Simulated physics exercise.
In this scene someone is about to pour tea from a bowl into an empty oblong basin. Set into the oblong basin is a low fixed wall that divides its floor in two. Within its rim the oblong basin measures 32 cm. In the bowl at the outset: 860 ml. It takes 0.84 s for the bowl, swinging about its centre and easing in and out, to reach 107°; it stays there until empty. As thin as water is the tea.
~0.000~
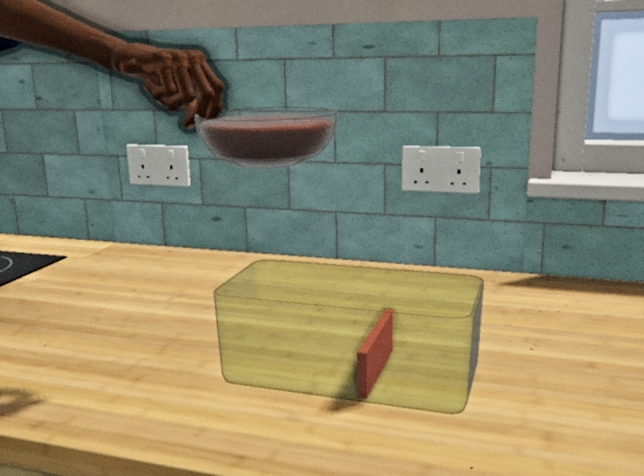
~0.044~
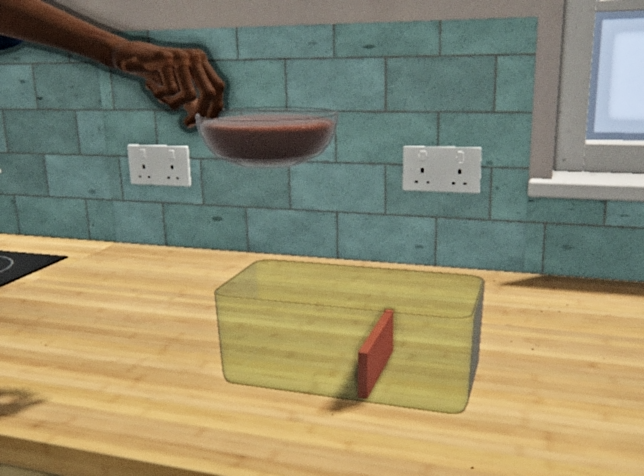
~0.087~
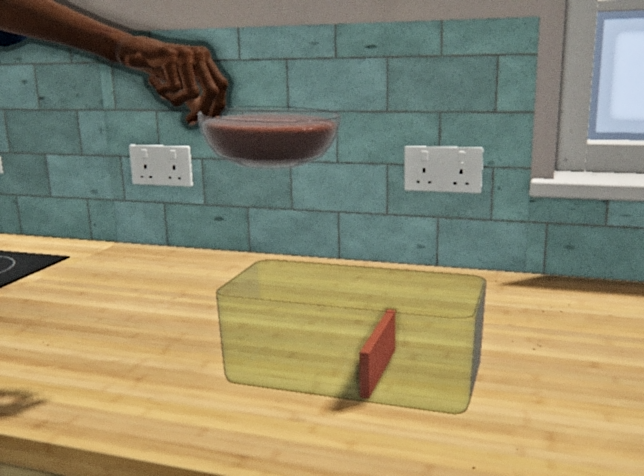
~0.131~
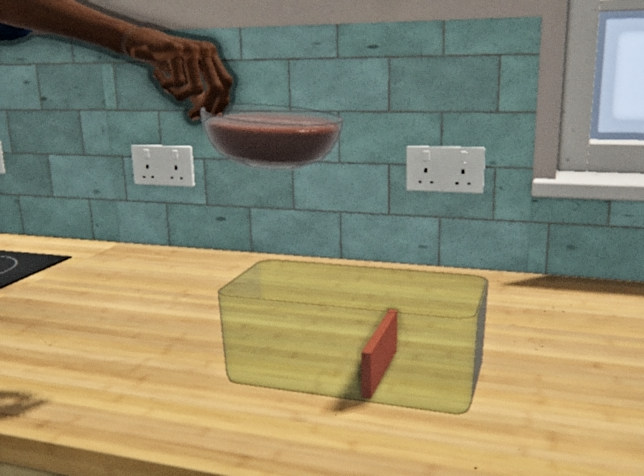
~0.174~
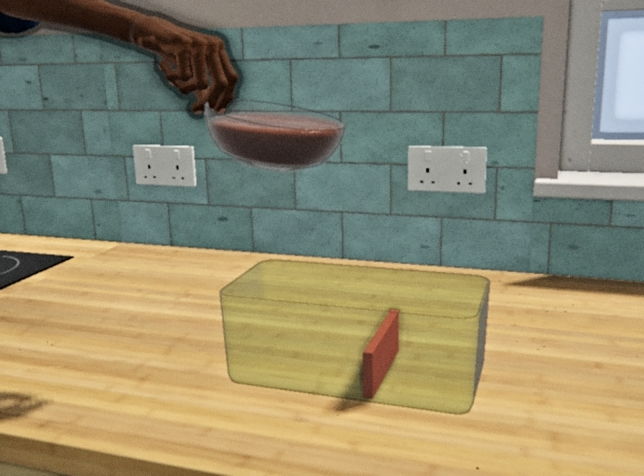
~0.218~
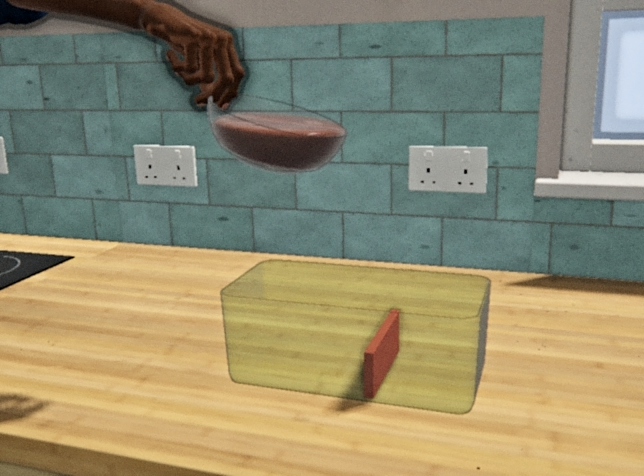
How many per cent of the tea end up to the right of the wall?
About 57 per cent.
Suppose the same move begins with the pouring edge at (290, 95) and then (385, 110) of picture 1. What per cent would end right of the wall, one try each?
I'd say 15 percent on the first go, 75 percent on the next.
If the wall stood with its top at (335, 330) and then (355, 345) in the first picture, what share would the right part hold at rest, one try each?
80 then 65 %.
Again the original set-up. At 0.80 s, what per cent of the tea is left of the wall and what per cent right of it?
Near 34 on the left, 56 on the right.
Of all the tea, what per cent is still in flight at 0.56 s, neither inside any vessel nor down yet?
Estimate: Some 58 % of the total.
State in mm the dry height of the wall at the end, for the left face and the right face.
48 mm left, 32 mm right.
Then, 0.56 s in, the tilt is 79° and 16 per cent is still to pour, 3 is left of the wall and 22 right of it.
Then, 0.80 s in, the tilt is 106° and 0 per cent is still to pour, 33 is left of the wall and 55 right of it.
Then, 1.06 s in, the tilt is 107° and 0 per cent is still to pour, 40 is left of the wall and 57 right of it.
Then, 1.34 s in, the tilt is 107° and 0 per cent is still to pour, 40 is left of the wall and 57 right of it.
Finally, 40 per cent lies left of the wall, 57 right of it and 4 outside.
